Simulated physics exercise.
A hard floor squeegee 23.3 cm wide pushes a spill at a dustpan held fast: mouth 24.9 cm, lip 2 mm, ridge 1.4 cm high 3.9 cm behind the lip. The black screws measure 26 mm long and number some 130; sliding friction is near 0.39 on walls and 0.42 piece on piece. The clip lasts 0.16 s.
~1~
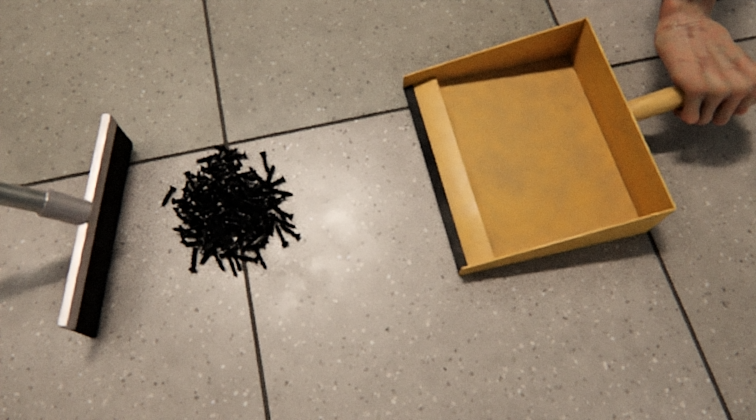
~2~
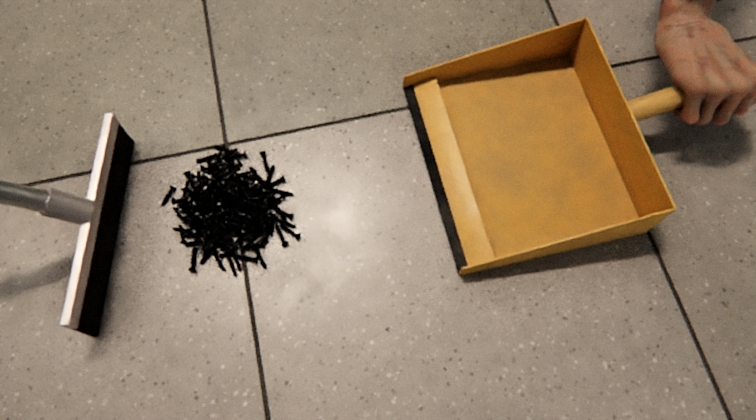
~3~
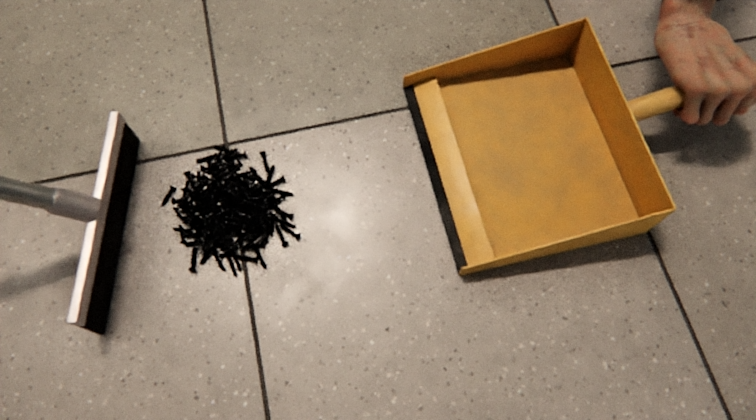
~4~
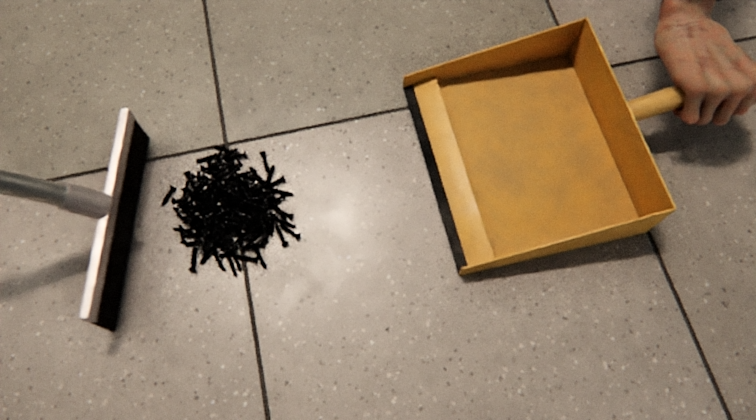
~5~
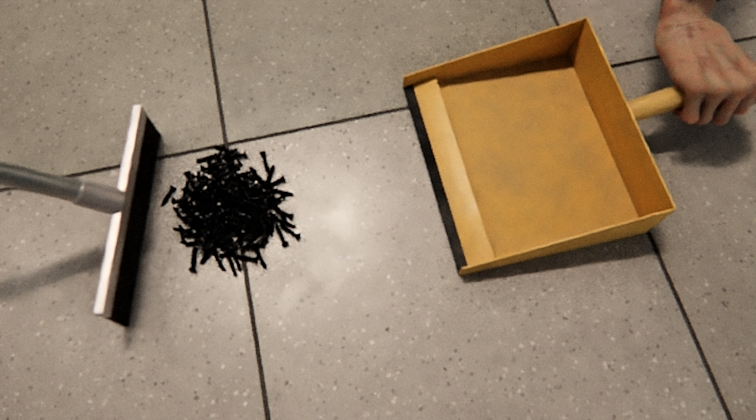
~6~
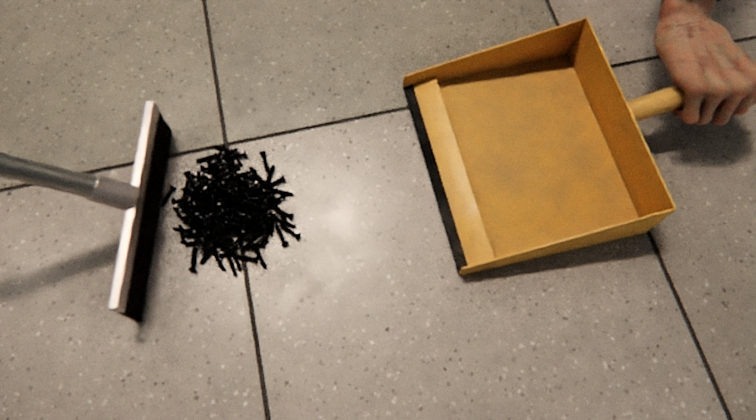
The clip opens on a squeegee at the left, a heap of black screws on gray floor tiles, and a yellow dustpan gripped by a hand at the right. The squeegee slides slowly a short way rightward, closing the gap to the heap, while the screws and dustpan stay still.
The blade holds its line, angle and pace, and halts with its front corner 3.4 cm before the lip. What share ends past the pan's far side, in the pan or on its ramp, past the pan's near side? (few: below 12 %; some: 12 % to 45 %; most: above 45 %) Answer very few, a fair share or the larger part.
Past the pan's far side: Very few; in the pan or on its ramp: Very few; past the pan's near side: Very few.
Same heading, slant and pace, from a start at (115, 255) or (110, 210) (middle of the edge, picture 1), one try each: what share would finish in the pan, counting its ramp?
About 5 and 0 per cent.
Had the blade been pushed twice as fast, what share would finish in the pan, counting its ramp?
Then about 25 per cent.
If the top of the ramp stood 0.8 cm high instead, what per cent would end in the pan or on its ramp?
In that case some 5 per cent.
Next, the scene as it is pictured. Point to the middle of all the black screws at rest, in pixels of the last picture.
At about (397, 165).
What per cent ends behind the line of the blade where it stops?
About 5 per cent.
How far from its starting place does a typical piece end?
Roughly 20 cm.
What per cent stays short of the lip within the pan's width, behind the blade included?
Some 95 per cent.
Then, 0.29 s after the last picture, middle of the blade 19 cm from the lip; 0 % over the lip, far side 0 %, near side 0 %.
Then, 0.48 s after the last picture, middle of the blade 11 cm from the lip; 0 % over the lip, far side 0 %, near side 0 %.
Then, 0.79 s after the last picture, middle of the blade 6 cm from the lip; 5 % over the lip, far side 0 %, near side 0 %.
In the end, far side 0 %, pan 5 %, near side 0 %, in front of the lip or behind the blade 95 %.
